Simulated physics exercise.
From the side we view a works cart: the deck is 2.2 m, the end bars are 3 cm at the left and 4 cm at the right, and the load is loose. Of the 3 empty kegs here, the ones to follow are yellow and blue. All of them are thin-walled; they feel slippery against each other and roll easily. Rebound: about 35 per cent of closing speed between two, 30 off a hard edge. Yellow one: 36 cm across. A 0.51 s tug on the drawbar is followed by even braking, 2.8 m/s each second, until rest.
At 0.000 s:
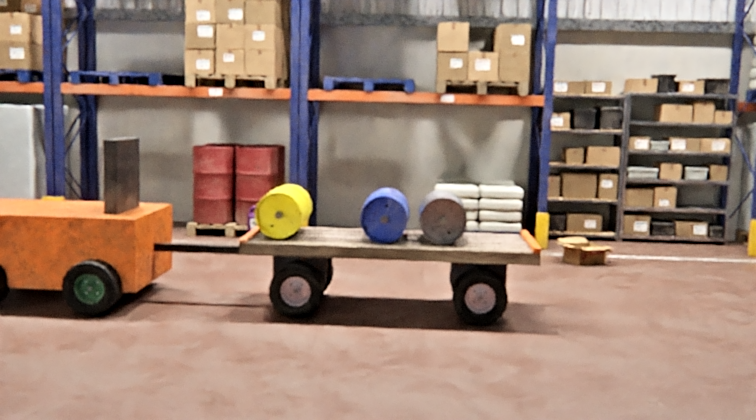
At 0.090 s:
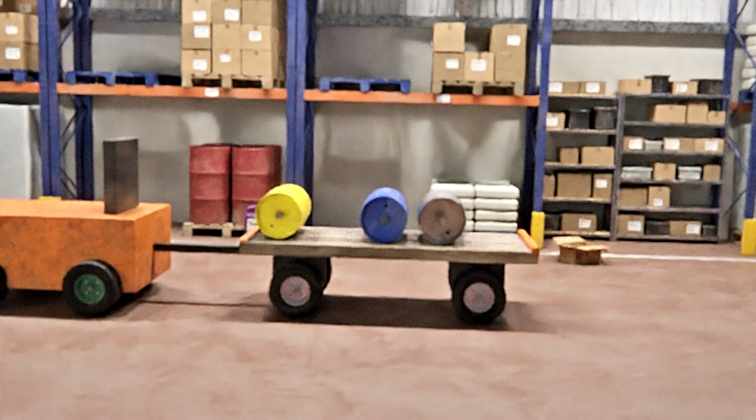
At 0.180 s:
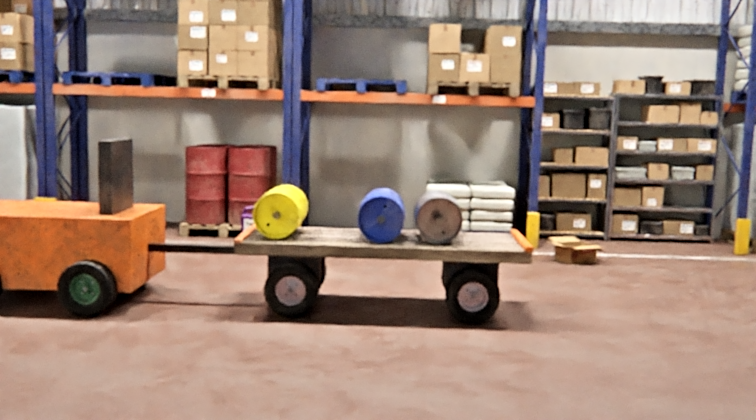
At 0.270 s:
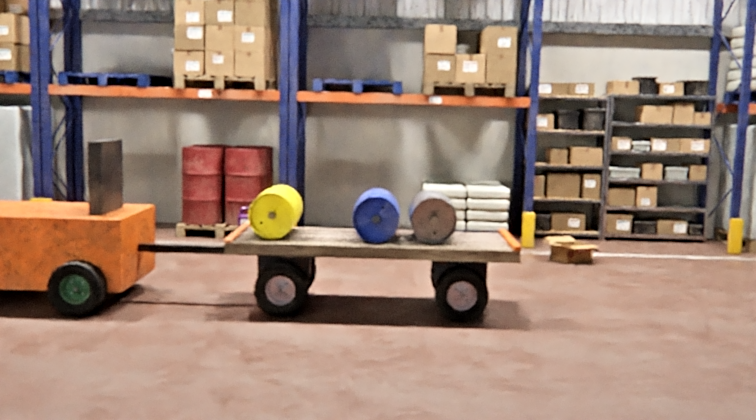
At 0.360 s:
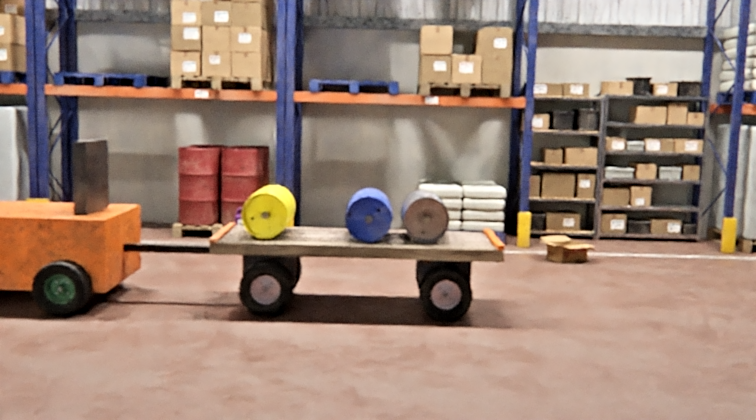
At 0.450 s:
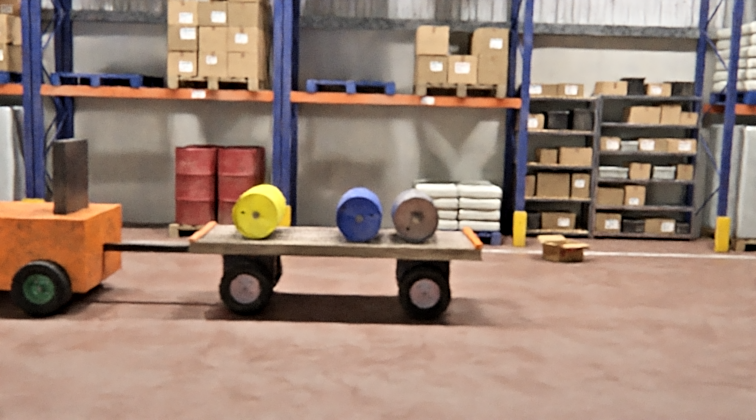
A flat wooden cart, hitched behind an orange tow vehicle, stands in a warehouse seen from the side, with racks of boxes and red drums behind it. On its deck three kegs lie on their sides, yellow near the left end, then blue, with a brownish-grey one close beside it. The vehicle pulls the cart leftward, slowly then faster, and the kegs travel along with it.
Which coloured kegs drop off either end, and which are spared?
Yellow will stay in; blue will stay in.
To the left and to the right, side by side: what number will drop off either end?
By side, that's 0 to the left and 0 to the right.
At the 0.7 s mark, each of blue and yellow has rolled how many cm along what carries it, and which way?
Rightward shift: Blue 50 cm, yellow 50 cm.
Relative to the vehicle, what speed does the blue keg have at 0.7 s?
Estimated speed near 1.0 m/s.
After 0.7 s, yellow is on the deck, 70 cm from the left bar, rolling right along the cart; blue is on the deck, 60 cm from the right bar, rolling right along the cart; 0 of 3 are off.
After 0.9 s, yellow is on the deck, 90 cm from the left bar, rolling right along the cart; blue is on the deck, 40 cm from the right bar, rolling right along the cart; 0 of 3 are off.
After 2.1 s, yellow is on the deck, 100 cm from the left bar; blue is on the deck, 70 cm from the right bar, rolling left along the cart; 0 of 3 are off.
At rest (4.2 s), yellow is on the deck, 70 cm from the left bar; blue is on the deck, 100 cm from the right bar; 0 of 3 are off.
